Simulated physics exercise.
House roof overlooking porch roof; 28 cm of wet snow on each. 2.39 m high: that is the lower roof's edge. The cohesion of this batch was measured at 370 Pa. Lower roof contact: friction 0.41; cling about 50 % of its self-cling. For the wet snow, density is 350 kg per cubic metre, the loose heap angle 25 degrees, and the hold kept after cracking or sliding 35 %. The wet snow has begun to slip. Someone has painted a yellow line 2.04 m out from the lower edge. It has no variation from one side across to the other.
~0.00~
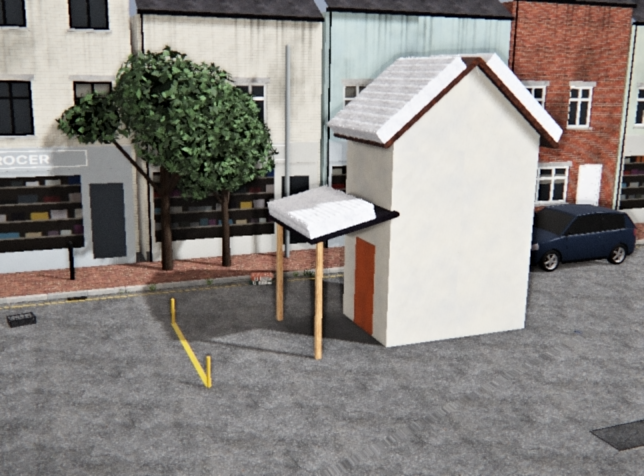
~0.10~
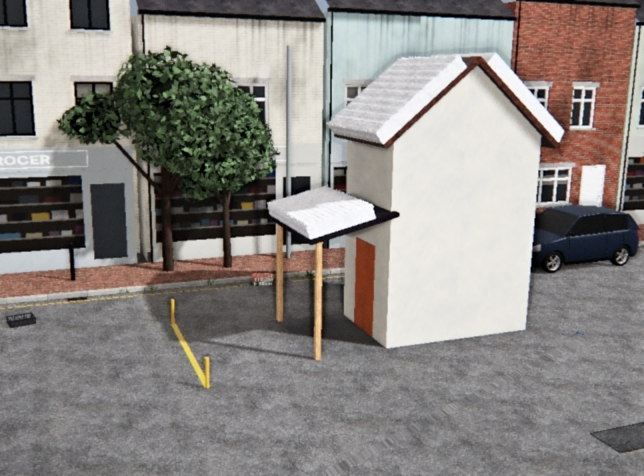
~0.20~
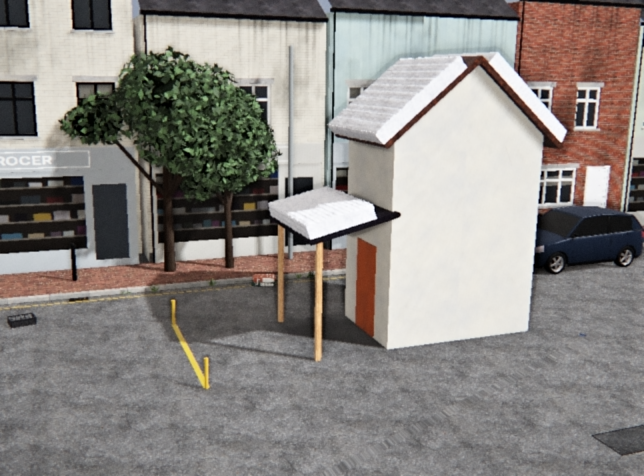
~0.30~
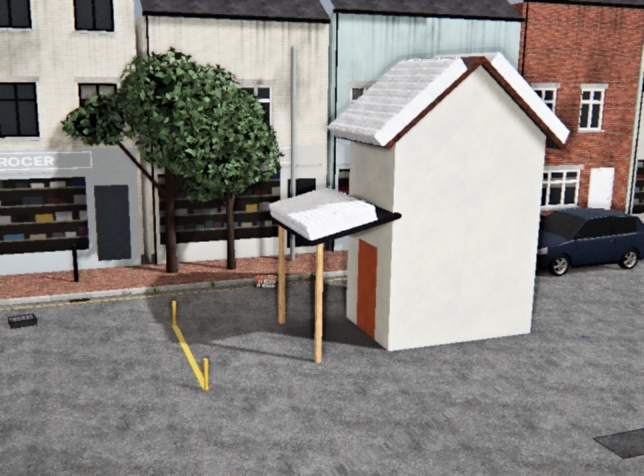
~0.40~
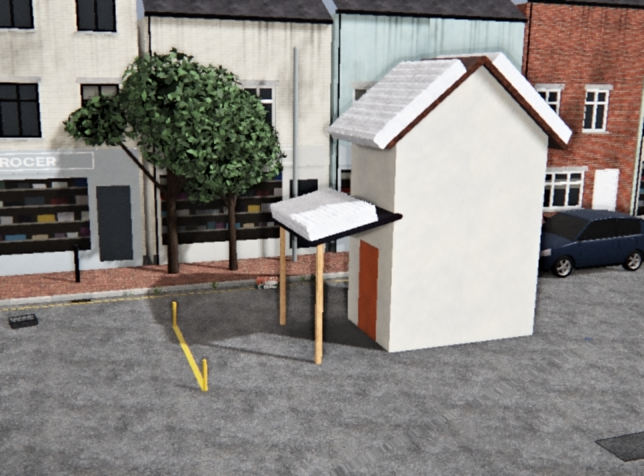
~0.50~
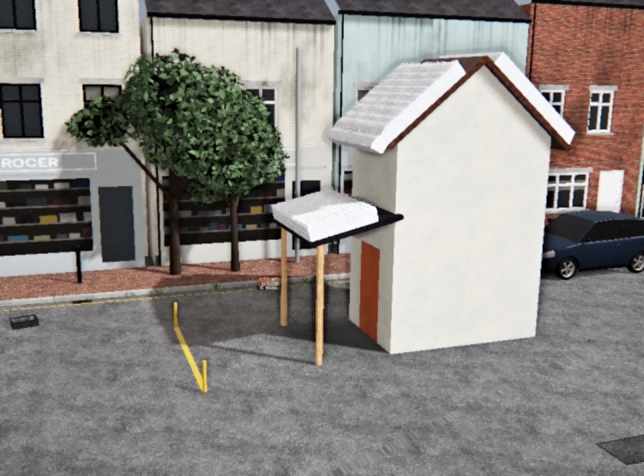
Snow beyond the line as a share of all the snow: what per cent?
The share beyond the line comes to about 18 %.
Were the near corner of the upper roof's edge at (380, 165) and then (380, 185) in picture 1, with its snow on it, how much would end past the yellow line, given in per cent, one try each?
Around 12 percent, then around 1 percent.
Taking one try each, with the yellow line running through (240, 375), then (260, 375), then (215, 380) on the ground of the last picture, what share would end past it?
Respectively about 35 in a hundred, 45 in a hundred and 25 in a hundred.
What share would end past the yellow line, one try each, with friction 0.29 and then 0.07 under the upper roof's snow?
Respectively 35 percent and 40 percent.
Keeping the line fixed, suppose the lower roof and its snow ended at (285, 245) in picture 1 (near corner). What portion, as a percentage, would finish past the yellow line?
About 12 per cent.
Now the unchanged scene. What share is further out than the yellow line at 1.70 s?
About 0 %.
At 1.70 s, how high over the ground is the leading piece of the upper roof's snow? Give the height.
Measured height: Approx. 2.6 m.
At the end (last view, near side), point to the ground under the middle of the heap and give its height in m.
You'd find it near (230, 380), piled some 0.3 m high.
After 1.05 s, none is below the lower edge and 0 % is past the line.
After 1.70 s, none is below the lower edge and 0 % is past the line.
After 2.35 s, 45 % is below the lower edge and 0 % is past the line.
After 3.00 s, 62 % is below the lower edge and 16 % is past the line.
After 3.60 s, at the end, 62 % is below the lower edge and 18 % is past the line.
